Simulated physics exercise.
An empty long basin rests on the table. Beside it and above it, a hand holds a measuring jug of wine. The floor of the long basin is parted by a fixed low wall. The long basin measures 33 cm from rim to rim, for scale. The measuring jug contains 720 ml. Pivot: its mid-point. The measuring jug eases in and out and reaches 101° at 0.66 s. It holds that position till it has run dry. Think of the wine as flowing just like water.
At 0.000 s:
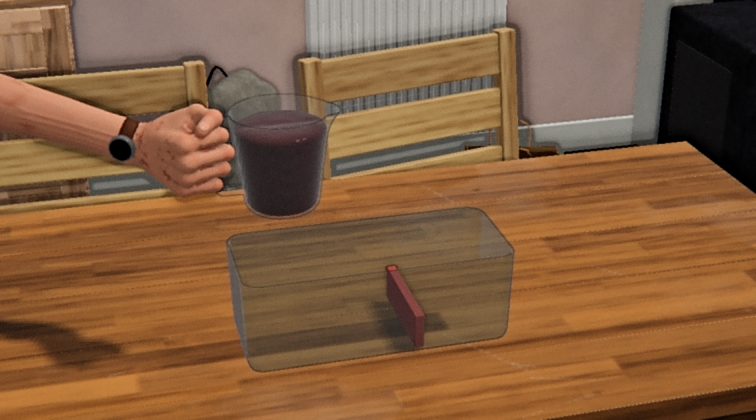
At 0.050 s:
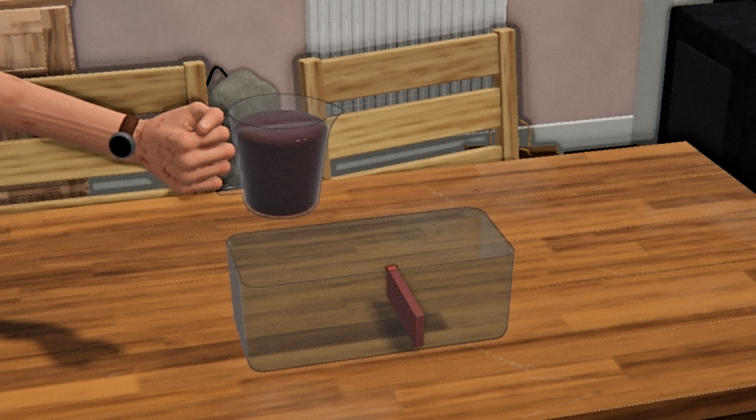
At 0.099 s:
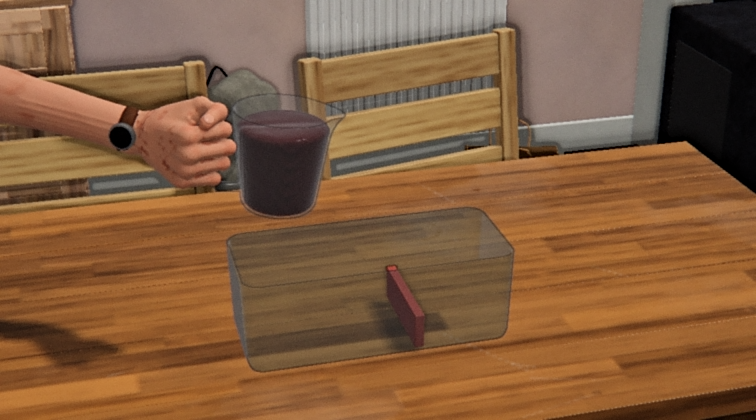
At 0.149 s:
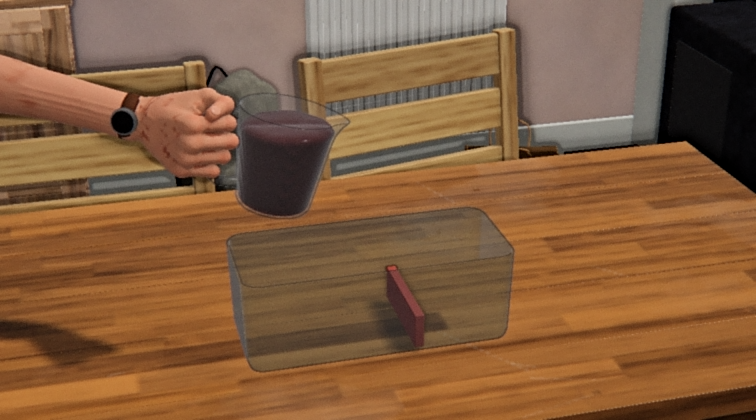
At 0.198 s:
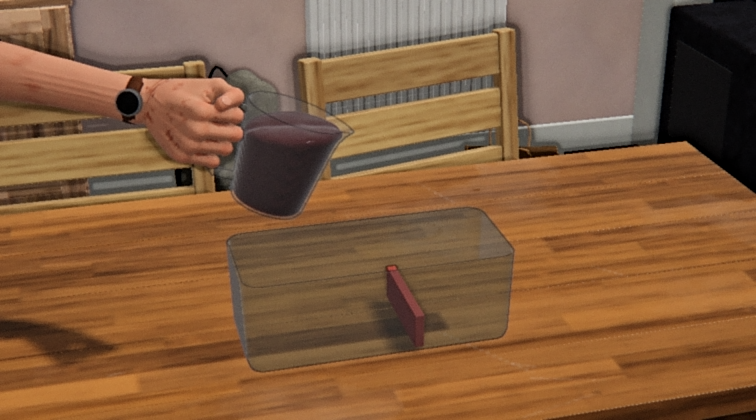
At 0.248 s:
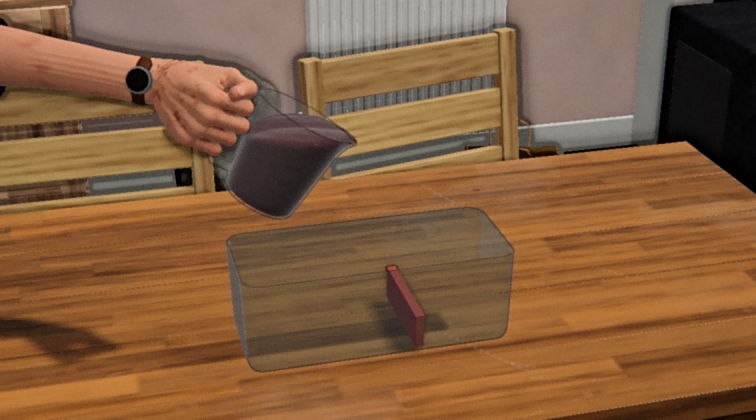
Hand tilting a clear measuring jug of dark purple liquid rightward above a transparent rectangular basin on a wooden table.
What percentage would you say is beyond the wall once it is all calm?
I would put it at about 19 per cent.
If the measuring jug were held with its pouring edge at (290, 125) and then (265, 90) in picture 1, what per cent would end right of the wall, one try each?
The first try gives around 10 percent, the second around 10 percent.
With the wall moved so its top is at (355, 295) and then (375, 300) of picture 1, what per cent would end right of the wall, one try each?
95 % and 85 %.
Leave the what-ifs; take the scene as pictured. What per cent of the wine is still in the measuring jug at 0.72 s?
12 %.
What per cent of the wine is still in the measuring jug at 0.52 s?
Around 52 in a hundred.
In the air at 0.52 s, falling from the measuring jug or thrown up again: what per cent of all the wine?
Around 24 in a hundred.
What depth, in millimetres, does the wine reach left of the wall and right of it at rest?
Final reading - left some 20 mm, right some 10 mm.
By 0.52 s the tilt is 90° and 52 per cent is still to pour, 12 is left of the wall and 12 right of it.
By 0.72 s the tilt is 101° and 12 per cent is still to pour, 58 is left of the wall and 19 right of it.
By 0.93 s the tilt is 101° and 1 per cent is still to pour, 76 is left of the wall and 18 right of it.
By 1.16 s the tilt is 101° and 0 per cent is still to pour, 79 is left of the wall and 19 right of it.
At rest 79 per cent lies left of the wall, 19 right of it and 2 outside.
